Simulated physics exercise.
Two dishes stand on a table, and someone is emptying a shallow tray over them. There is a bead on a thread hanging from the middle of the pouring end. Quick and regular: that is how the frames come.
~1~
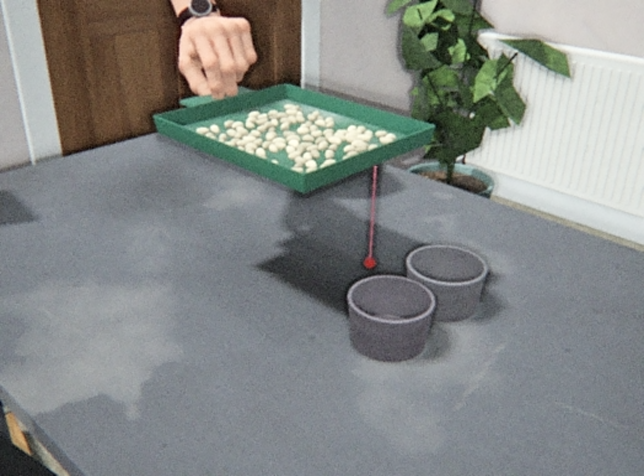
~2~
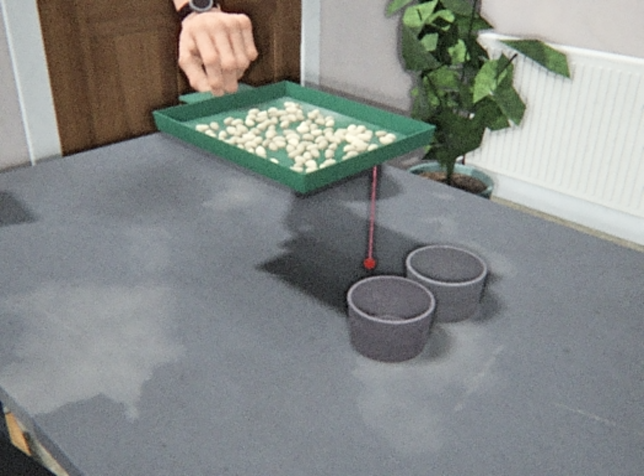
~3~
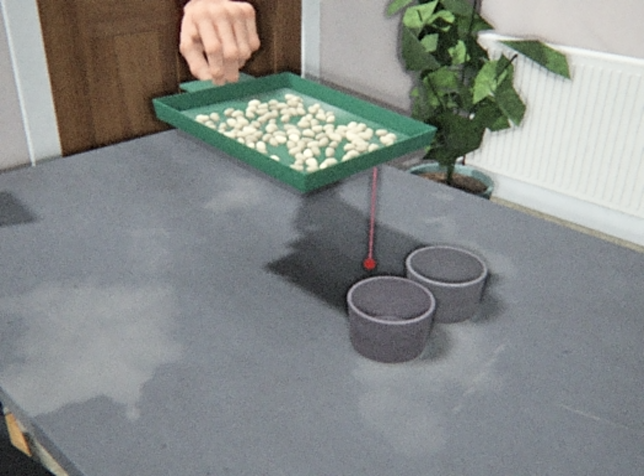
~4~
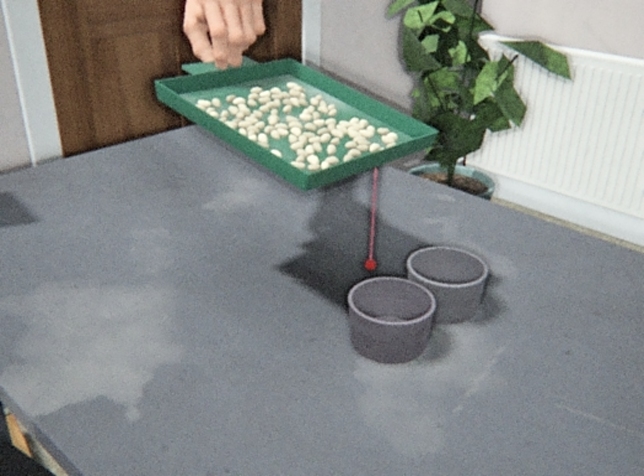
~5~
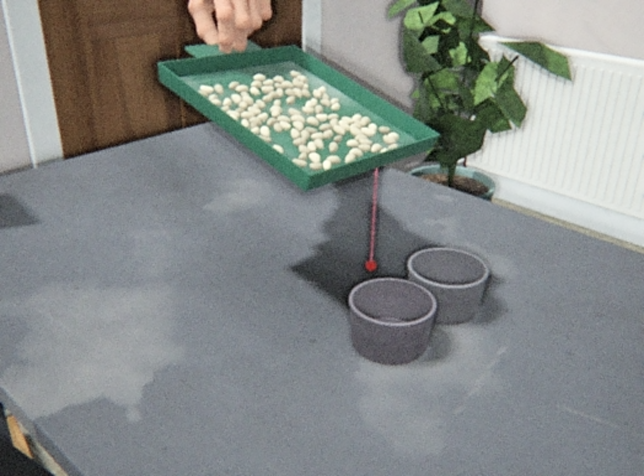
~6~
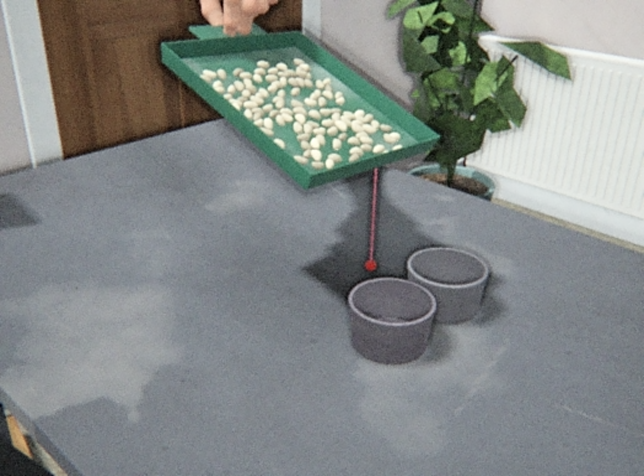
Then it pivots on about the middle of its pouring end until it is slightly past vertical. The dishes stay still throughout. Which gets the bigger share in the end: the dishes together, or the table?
The dishes get the bigger share.
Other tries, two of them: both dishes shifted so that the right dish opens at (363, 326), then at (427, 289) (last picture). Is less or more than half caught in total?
Result, first setup: A minority share; second setup: A majority share.
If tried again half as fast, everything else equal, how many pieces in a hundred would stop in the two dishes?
That works out at about 80 percent.
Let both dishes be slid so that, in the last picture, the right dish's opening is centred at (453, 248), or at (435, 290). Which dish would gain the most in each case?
Well, first the one further left, then the one further right.
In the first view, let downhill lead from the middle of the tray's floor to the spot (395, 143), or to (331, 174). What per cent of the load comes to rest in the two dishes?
20 per cent, then 30 per cent.
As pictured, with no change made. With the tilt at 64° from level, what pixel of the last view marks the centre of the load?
Check around (375, 136) in the last picture.
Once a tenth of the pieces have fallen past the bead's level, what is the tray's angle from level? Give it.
Around 90 degrees of turn.
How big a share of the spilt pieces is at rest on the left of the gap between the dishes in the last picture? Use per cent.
40 per cent, about.
Shortly afterwards, tray tipped steeply; all but a few on the tray; only a few in the air.
Next, tray tipped past a quarter turn; near two thirds on the tray; a little in the left dish; a little in the right dish; a little outside both; a little in the air.
Some moments later, tray tipped past a quarter turn; near a third in the left dish; near a third in the right dish; near a quarter outside both; only a few in the air.
In the end, tray tipped past a quarter turn; near a third in the left dish; near a third in the right dish; near a quarter outside both.
